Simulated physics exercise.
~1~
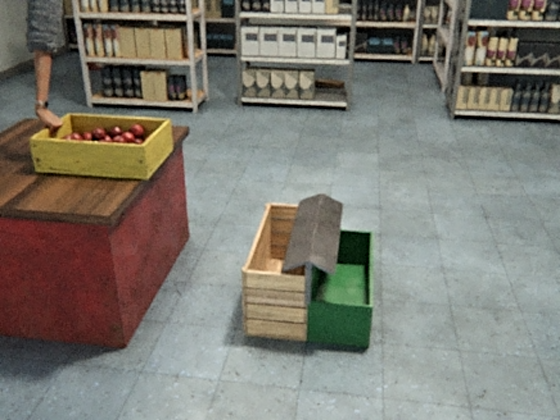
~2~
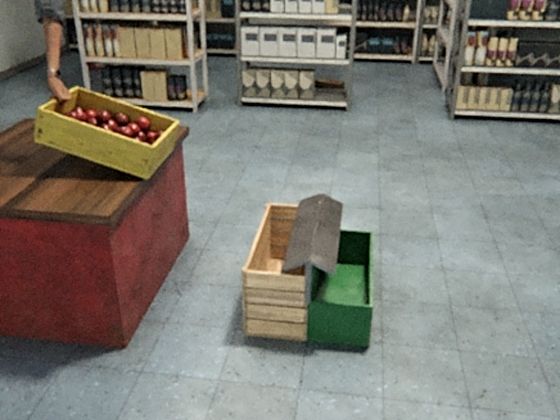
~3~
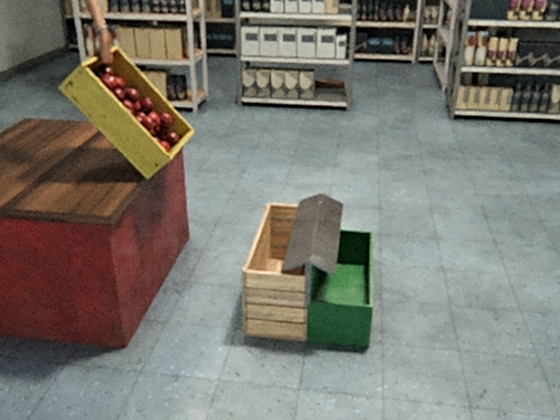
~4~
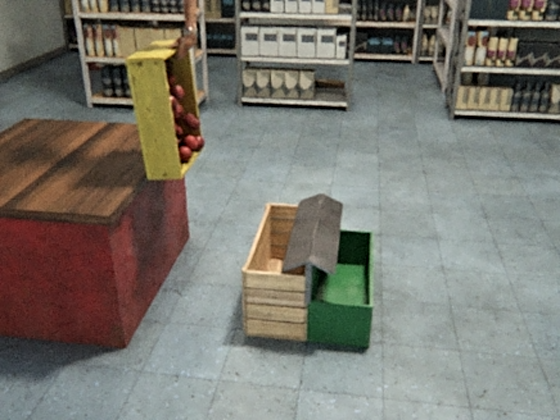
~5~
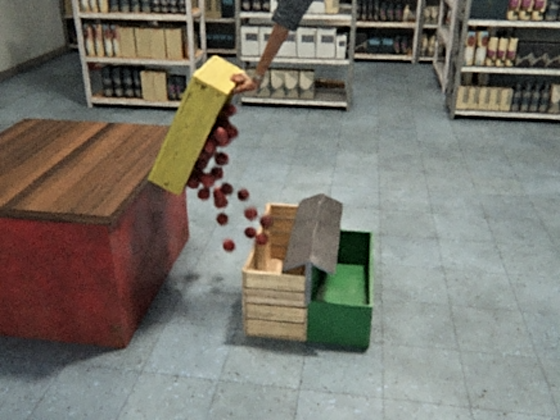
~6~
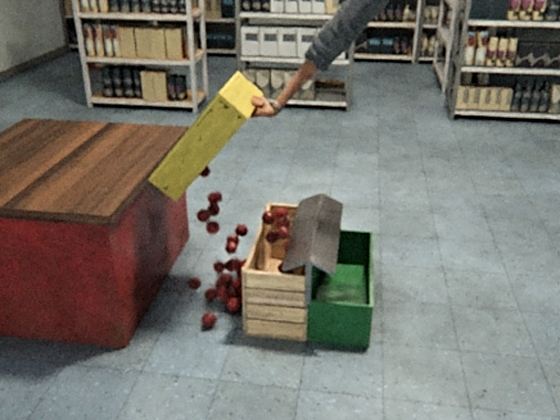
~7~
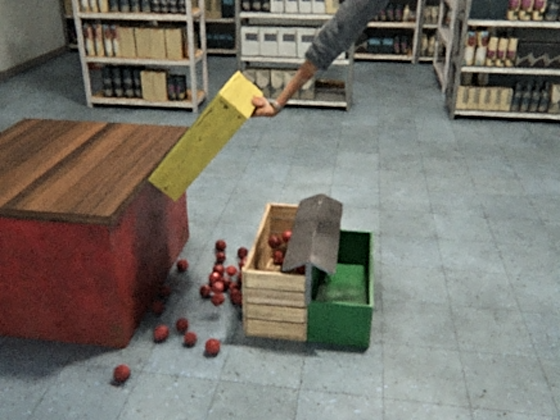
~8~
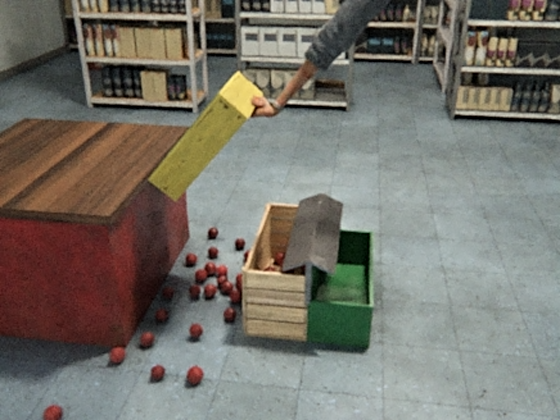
Storage room with shelves, a hand tipping a yellow crate off a bench, red apples spilling mostly onto the floor, some into a wooden box.
